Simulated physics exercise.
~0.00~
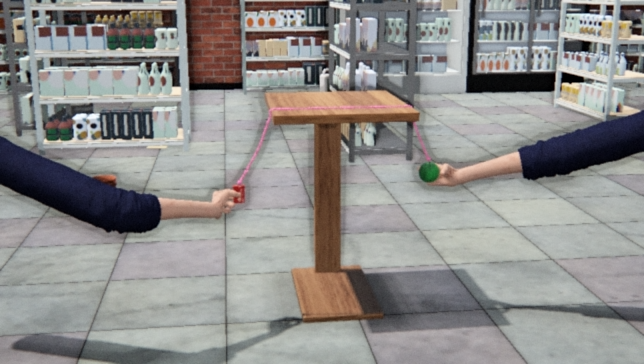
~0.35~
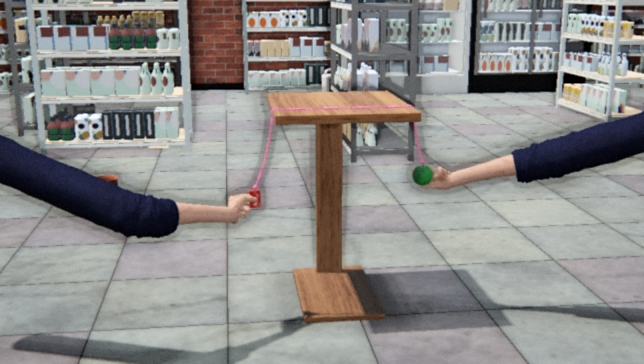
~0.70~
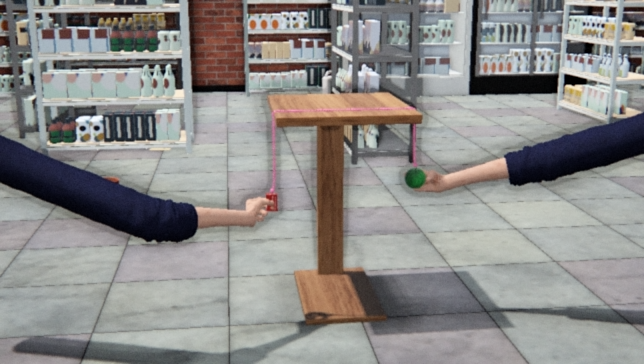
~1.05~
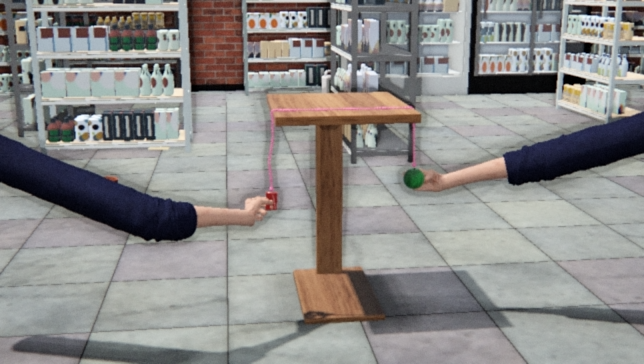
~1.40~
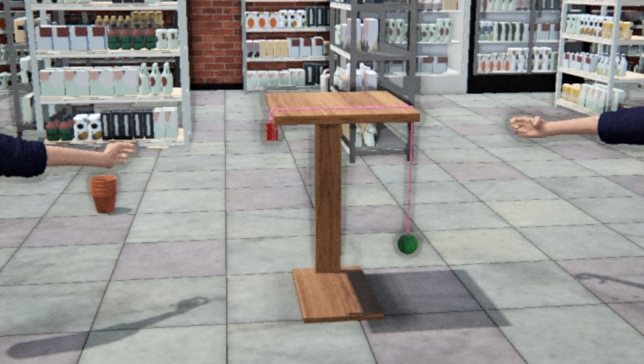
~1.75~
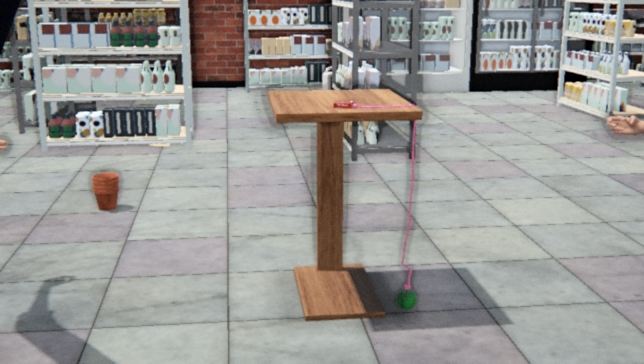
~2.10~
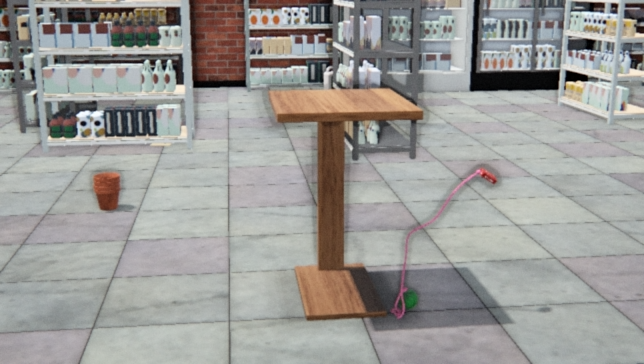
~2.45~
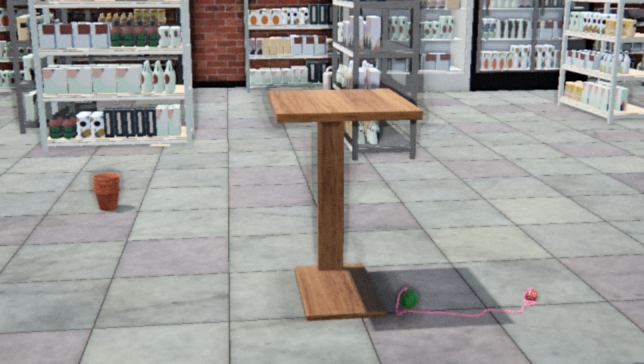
Two dark-sleeved arms reach in from either side of a small wooden pedestal table in a shop aisle, seen from the front and slightly above, with shelves of bottles behind. The left hand holds a small red box and the right a green apple, joined by a pink string over the tabletop. The hands move inward, then let go and draw back, leaving a terracotta pot in view at left. The apple drops on the right, pulling the box up onto the top. The box slides off the right side and falls, and both end on the tiled floor, the string stretched between them.
